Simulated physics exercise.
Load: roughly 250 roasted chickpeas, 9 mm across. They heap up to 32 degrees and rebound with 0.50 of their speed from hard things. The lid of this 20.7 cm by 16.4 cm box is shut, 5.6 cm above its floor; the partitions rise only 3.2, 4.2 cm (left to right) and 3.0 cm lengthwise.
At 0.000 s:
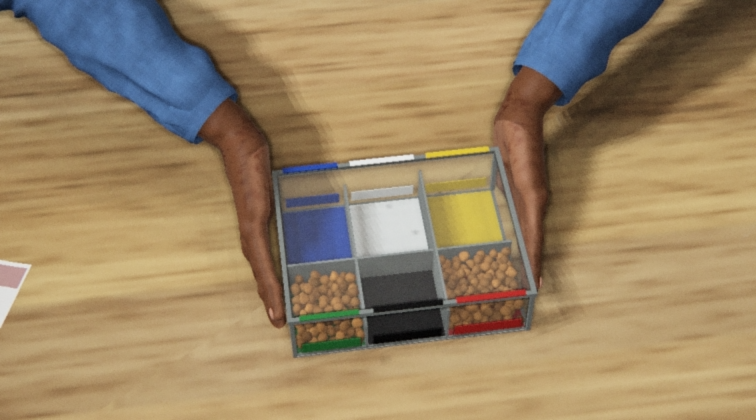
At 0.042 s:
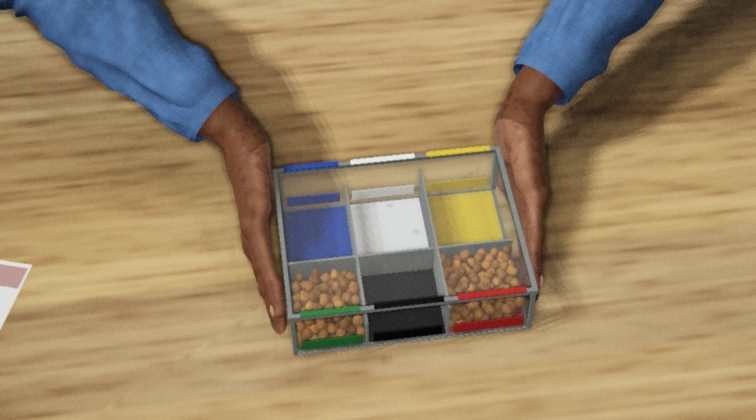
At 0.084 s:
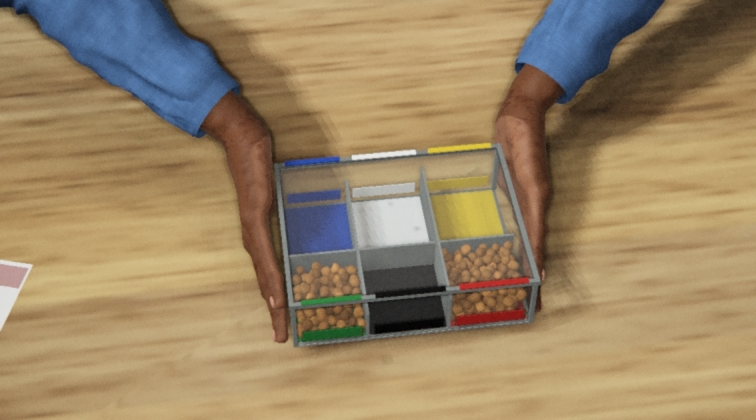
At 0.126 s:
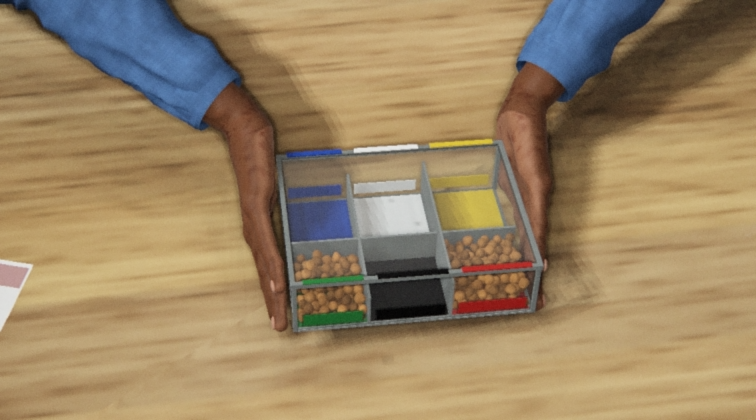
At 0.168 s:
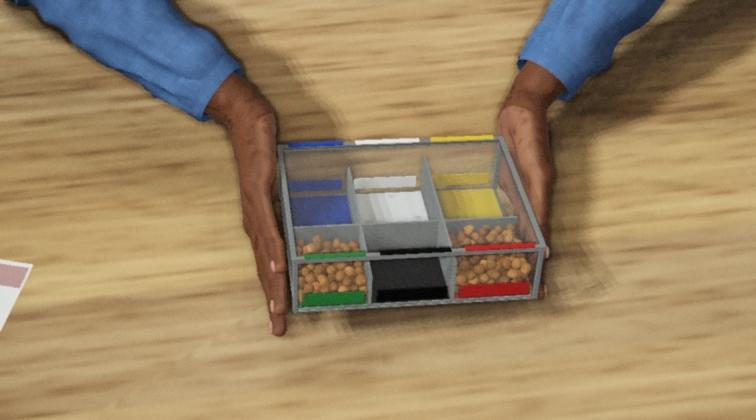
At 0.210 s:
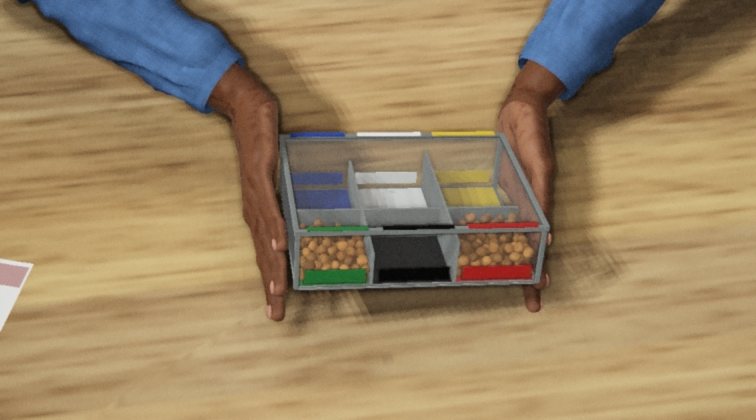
A pale wood-grained tabletop is seen from above by a camera that stays still. Two hands in blue sleeves hold a clear, closed box with blue, white and yellow sections behind green, black and red ones, small round brown pieces filling the green and red sections, and a pale card at the left edge. The hands tilt the box steadily, its front side coming more into view.
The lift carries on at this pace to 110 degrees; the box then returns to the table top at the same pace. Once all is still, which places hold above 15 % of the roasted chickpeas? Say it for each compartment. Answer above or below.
Red below, blue below, green below, yellow above, white above, black below.
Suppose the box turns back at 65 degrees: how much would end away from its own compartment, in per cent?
Some 25 per cent.
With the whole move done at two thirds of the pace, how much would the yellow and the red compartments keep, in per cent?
In that case yellow 55; red 5.
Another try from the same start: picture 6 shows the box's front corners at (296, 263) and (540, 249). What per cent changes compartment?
In that case some 95 per cent.
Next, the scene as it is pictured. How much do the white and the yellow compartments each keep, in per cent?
White 30, yellow 55.
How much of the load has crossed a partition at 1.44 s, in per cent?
Roughly 90 per cent.
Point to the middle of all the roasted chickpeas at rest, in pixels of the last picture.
Around (447, 206).
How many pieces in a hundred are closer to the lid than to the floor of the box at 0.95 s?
Some 90 per cent.
Then, at 0.95 s, tilt 110 degrees; red 25 %, blue 10 %, green 15 %, yellow 35 %, white 10 %.
After 1.44 s, tilt 48 degrees; red 10 %, blue 10 %, yellow 50 %, white 30 %.
After 2.00 s, tilt 0 degrees; red 10 %, blue 10 %, yellow 55 %, white 30 %.
By 2.5 s all is still; red 10 %, blue 10 %, green 0 %, yellow 55 %, white 30 %, black 0 %.
